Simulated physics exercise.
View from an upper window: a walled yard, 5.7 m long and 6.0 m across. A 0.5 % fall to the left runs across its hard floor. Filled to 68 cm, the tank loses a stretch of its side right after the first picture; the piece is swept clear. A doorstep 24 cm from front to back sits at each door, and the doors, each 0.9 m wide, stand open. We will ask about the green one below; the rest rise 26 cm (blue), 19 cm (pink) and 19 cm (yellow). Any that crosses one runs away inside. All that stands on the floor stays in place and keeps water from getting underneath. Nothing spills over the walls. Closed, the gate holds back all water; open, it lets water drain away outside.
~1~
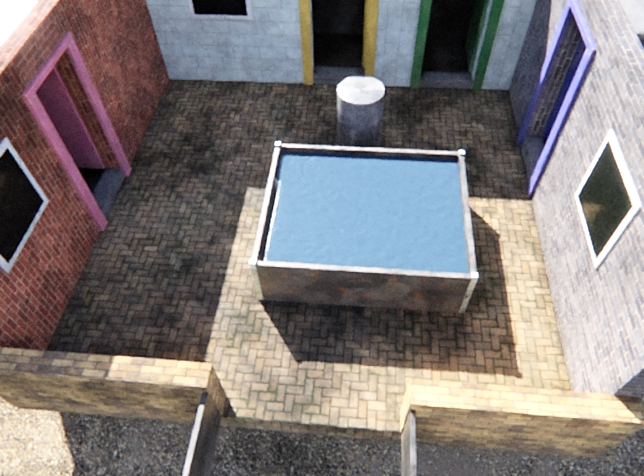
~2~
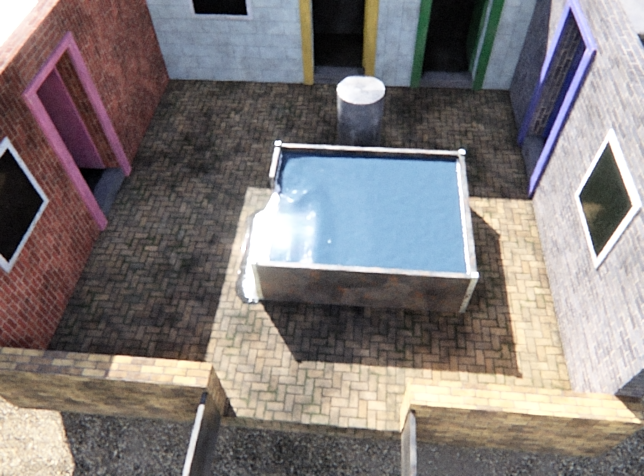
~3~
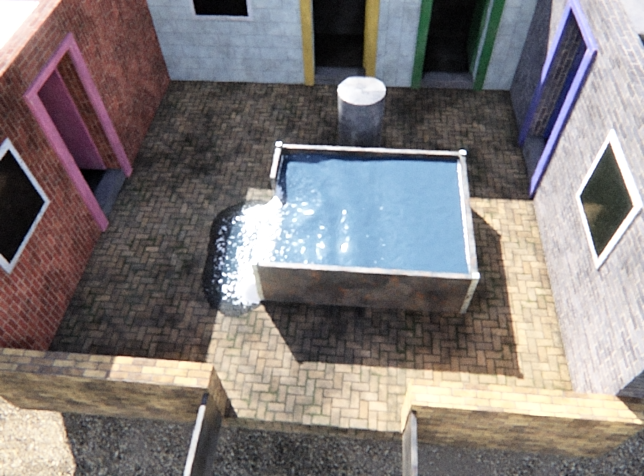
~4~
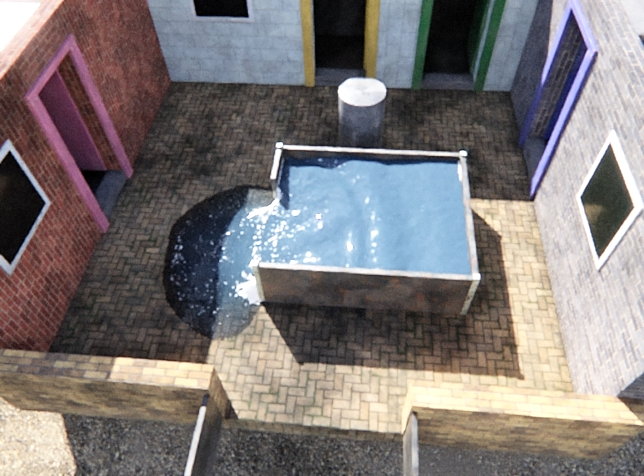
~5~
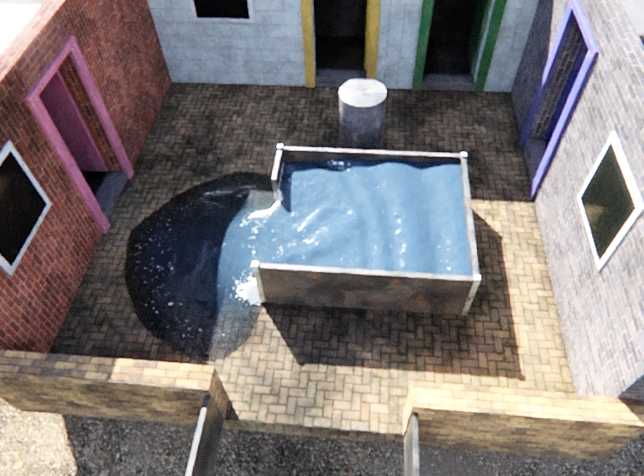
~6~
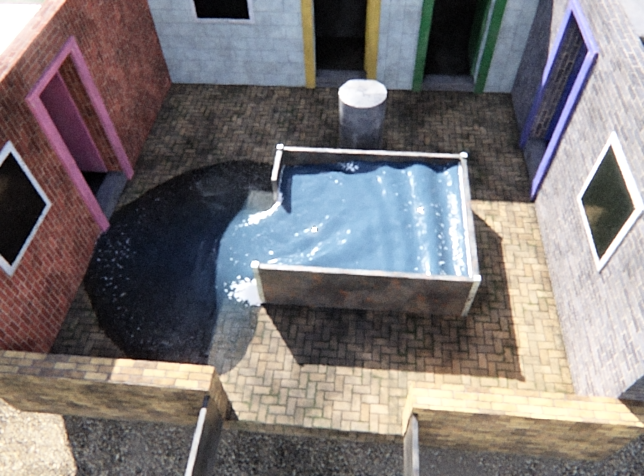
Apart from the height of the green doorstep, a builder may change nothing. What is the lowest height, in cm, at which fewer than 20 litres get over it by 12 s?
10.5 cm.
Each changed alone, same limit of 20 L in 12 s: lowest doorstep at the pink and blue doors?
Close to 27 cm (pink) and close to 8.5 cm (blue).
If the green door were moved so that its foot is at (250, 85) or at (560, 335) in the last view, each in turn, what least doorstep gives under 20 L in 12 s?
About 14.0 cm, then about 12.0 cm.
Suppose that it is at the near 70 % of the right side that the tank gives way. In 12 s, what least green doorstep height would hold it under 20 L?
If so: Around 18 cm.
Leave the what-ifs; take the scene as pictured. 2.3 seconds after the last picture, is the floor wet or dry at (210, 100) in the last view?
At that moment it's submerged.
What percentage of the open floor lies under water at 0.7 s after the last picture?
Close to 30 per cent is wet.
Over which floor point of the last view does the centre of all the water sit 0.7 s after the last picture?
Around (289, 250).
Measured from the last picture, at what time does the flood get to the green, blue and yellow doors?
Green = 3.6 s, blue = 5.0 s, yellow = 2.6 s.
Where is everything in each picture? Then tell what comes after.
The first frame shows the tank at (365, 208) is whole and still, 68 cm deep; the green door at (455, 35) is dry.
In the second frame, the front is at (252, 232), 0.3 m from the gap at (270, 240); 0.4 m2 of floor is wet, 68 cm left at the back.
In the third frame, water pours out at (271, 243) and has run 0.8 m, to (216, 241); about 12 cm deep outside, 68 cm at the back.
In the fourth frame, water pours out at (272, 246) and has run 1.4 m, to (176, 233); about 9 cm deep outside, 68 cm at the back.
In the fifth frame, water pours out at (273, 247) and has run 2.0 m, to (135, 242); about 6 cm deep outside, 67 cm at the back.
In the sixth frame, water pours out at (273, 247) and has run 2.4 m, to (88, 269); about 5 cm deep outside, 61 cm at the back; the green door at (457, 38), 4.5 m from the gap, is still 3.5 m from the nearest water.
Then, 0.7 s after the last picture water covers 30 % of the floor, deepest (43 cm) near (37, 382); it has not reached the green door.
Then, 2.3 s after the last picture water covers 45 % of the floor, deepest (35 cm) near (37, 382); it has not reached the green door.
Then, 11.3 s after the last picture water covers 100 % of the floor, deepest (14 cm) near (318, 103); 11 cm at the green door, 1 litre in over its 15 cm doorstep.
At the green door as built, the water peaked near 16 cm, 9.5 s after the last picture.
With a doorstep of 9.5 cm, 29 litres would have come in within the 12 s; with 11.5 cm, 12 litres. So under 20 litres takes about 10.5 cm.
